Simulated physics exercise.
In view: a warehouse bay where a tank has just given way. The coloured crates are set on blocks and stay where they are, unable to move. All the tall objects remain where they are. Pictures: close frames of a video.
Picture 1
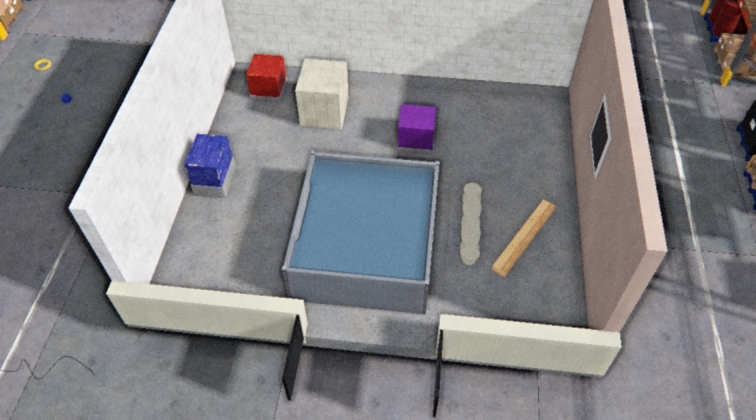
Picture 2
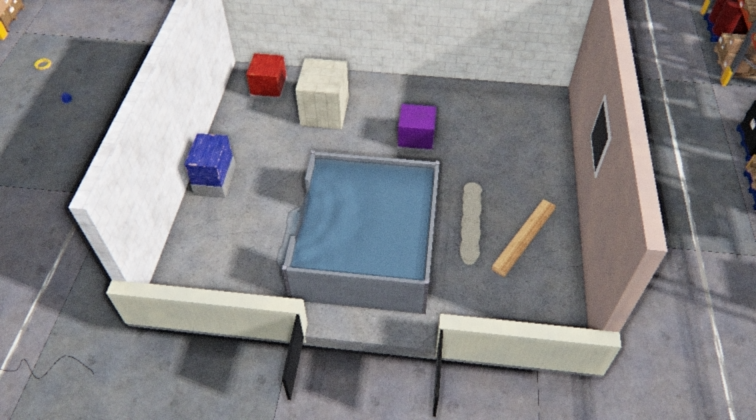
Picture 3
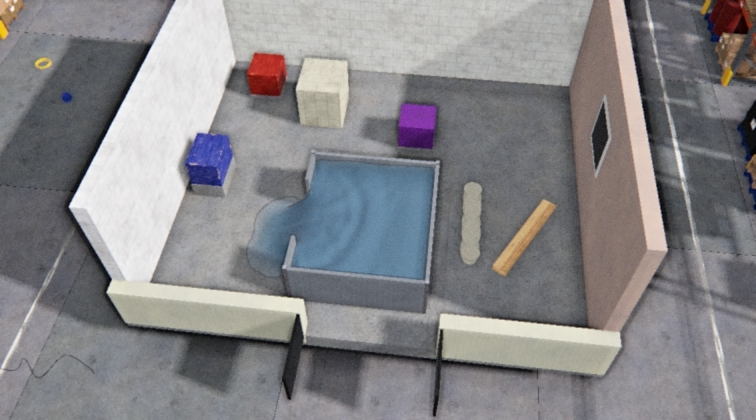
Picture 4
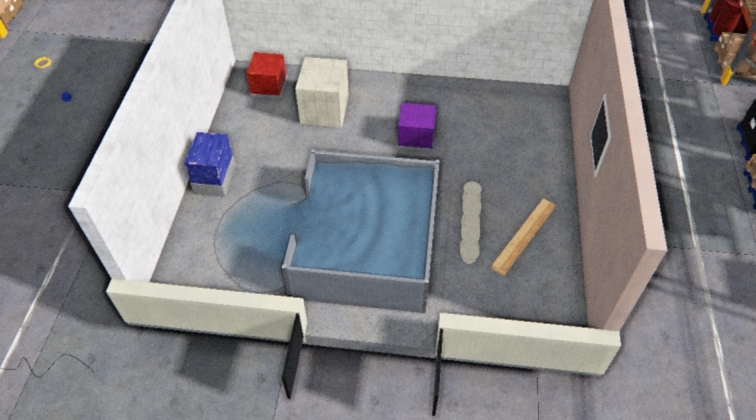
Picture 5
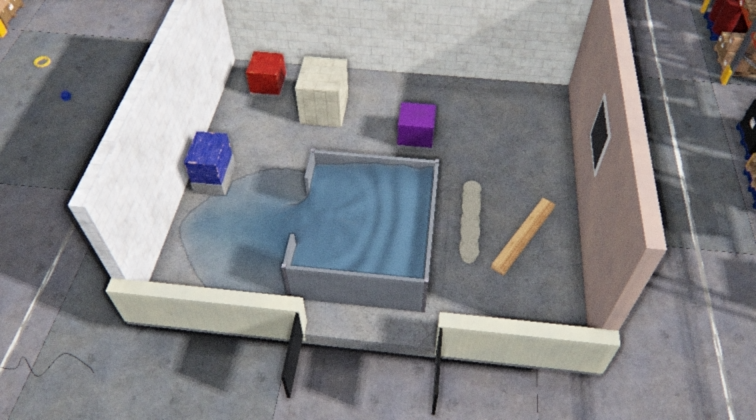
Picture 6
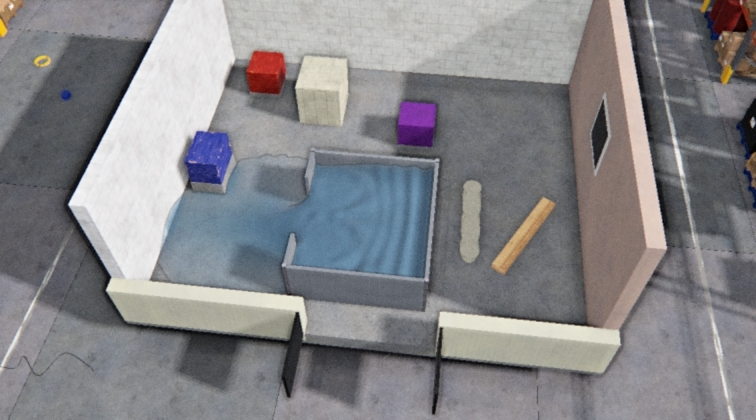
In a walled warehouse bay, the left side of an open tank gave way and water poured through the gap, spreading leftward across the floor to the white wall and the blue box.
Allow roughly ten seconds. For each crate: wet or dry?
Outcome: Red crate: Touched. Purple crate: Touched. Blue crate: Touched.
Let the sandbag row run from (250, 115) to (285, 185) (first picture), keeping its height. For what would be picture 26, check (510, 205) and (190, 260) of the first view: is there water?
Taking the two points in turn, the first is untouched by the flood and the second is swamped.
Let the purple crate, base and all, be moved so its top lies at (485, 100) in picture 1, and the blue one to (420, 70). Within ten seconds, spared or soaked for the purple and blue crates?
So the purple one stays high and dry and the blue one stays high and dry.
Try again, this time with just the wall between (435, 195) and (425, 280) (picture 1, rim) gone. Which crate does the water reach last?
That would be the crate marked blue.
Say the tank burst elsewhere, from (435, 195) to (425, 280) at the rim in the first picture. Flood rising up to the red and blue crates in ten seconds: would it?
The red crate is flooded and the blue crate is untouched.
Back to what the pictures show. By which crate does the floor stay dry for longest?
Answer: The crate marked purple.
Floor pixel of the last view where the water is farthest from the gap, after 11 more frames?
I'd say around (235, 62).
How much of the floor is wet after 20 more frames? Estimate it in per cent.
Estimated share: Around 45 %.
A moment on, water covers 25 % of the floor; the red crate not reached, the purple crate not reached, the blue crate water round its plinth.
Next, water covers 30 % of the floor; the red crate water round its plinth, the purple crate not reached, the blue crate water round its plinth.
Then, water covers 45 % of the floor; the red crate water round its plinth, the purple crate not reached, the blue crate water round its plinth.
Later, water covers 75 % of the floor; the red crate water round its plinth, the purple crate water round its plinth, the blue crate water round its plinth.
In the end, water covers 95 % of the floor; the red crate was topped, the purple crate was topped, the blue crate was topped.
